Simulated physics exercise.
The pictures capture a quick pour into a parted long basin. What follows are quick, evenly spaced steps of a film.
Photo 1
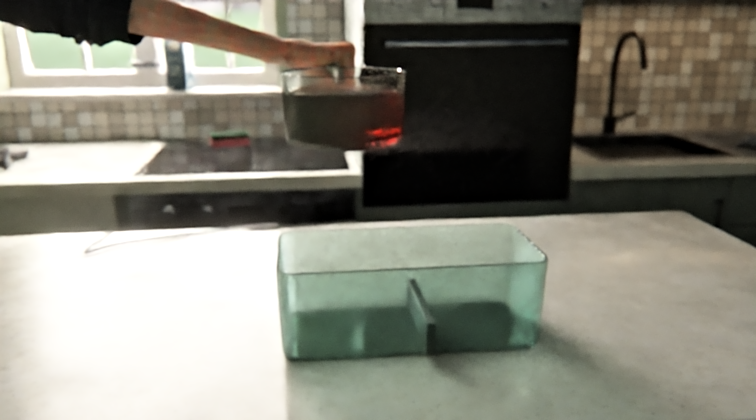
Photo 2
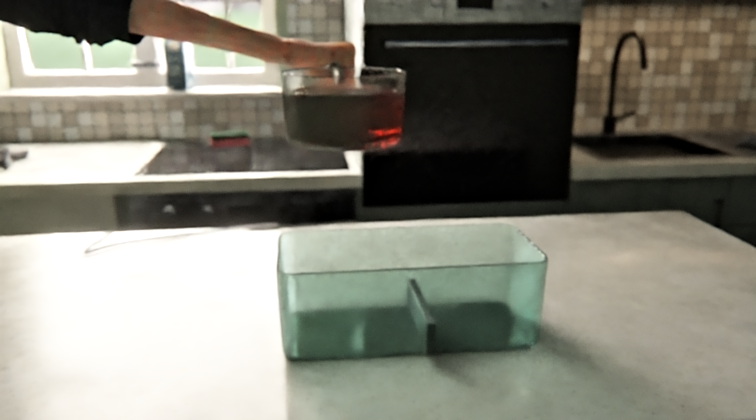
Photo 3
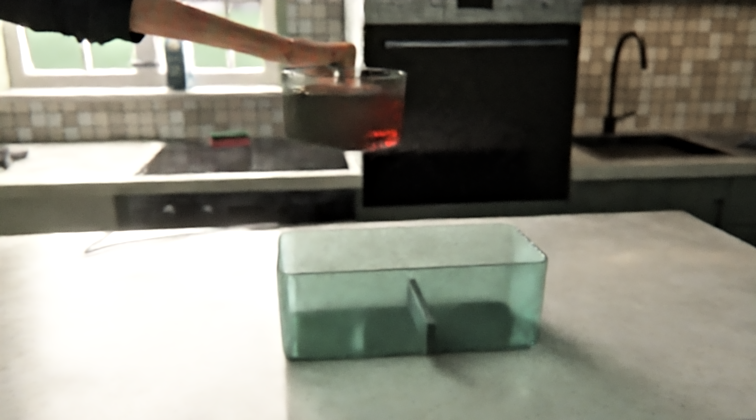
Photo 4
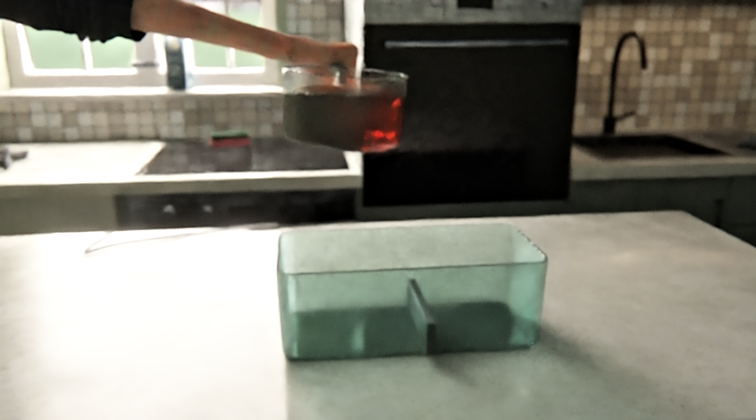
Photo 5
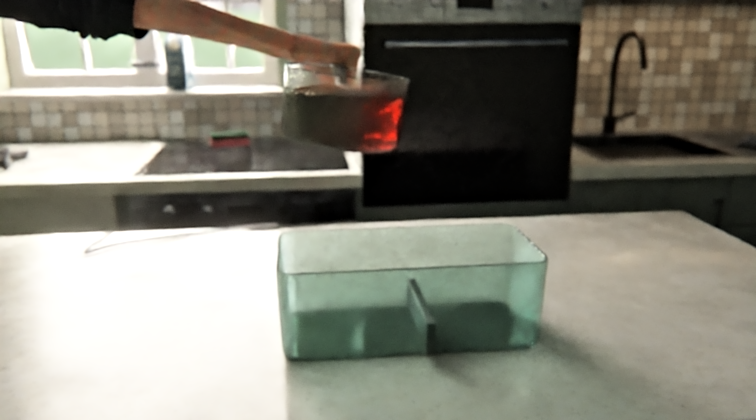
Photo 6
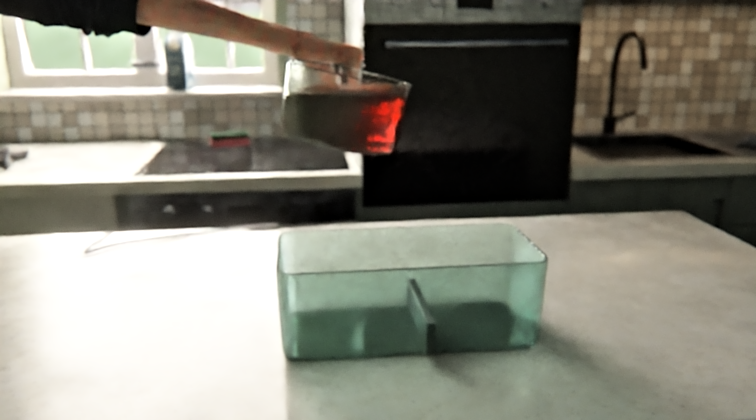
In a kitchen, a hand gradually tilting a glass bowl of red liquid rightward above a divided green rectangular container on a counter.
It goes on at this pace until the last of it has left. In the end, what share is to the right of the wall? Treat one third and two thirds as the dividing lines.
Once it settles, the part right of the wall is beyond two thirds, I'd say.
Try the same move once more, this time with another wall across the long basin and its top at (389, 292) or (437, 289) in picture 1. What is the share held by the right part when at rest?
95 per cent, then 80 per cent, roughly.
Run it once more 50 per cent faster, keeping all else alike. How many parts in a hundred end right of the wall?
About 85 per cent.
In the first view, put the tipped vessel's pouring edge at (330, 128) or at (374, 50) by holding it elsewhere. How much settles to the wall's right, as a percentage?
The first start gives some 5 %, the second some 70 %.
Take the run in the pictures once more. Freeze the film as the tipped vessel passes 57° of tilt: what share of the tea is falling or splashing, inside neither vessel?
I'd say some 25 per cent.
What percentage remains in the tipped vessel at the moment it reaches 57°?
Roughly 70 %.
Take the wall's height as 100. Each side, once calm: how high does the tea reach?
10 % left, 100 % right.
A moment on, the tilt is 57° and 70 per cent is still to pour, 0 is left of the wall and 5 right of it.
Next, the tilt is 87° and 20 per cent is still to pour, 2 is left of the wall and 61 right of it.
Then the tilt is 95° and 3 per cent is still to pour, 7 is left of the wall and 86 right of it.
Later the tilt is 95° and 1 per cent is still to pour, 9 is left of the wall and 90 right of it.
At rest 10 per cent lies left of the wall, 90 right of it and 1 outside.
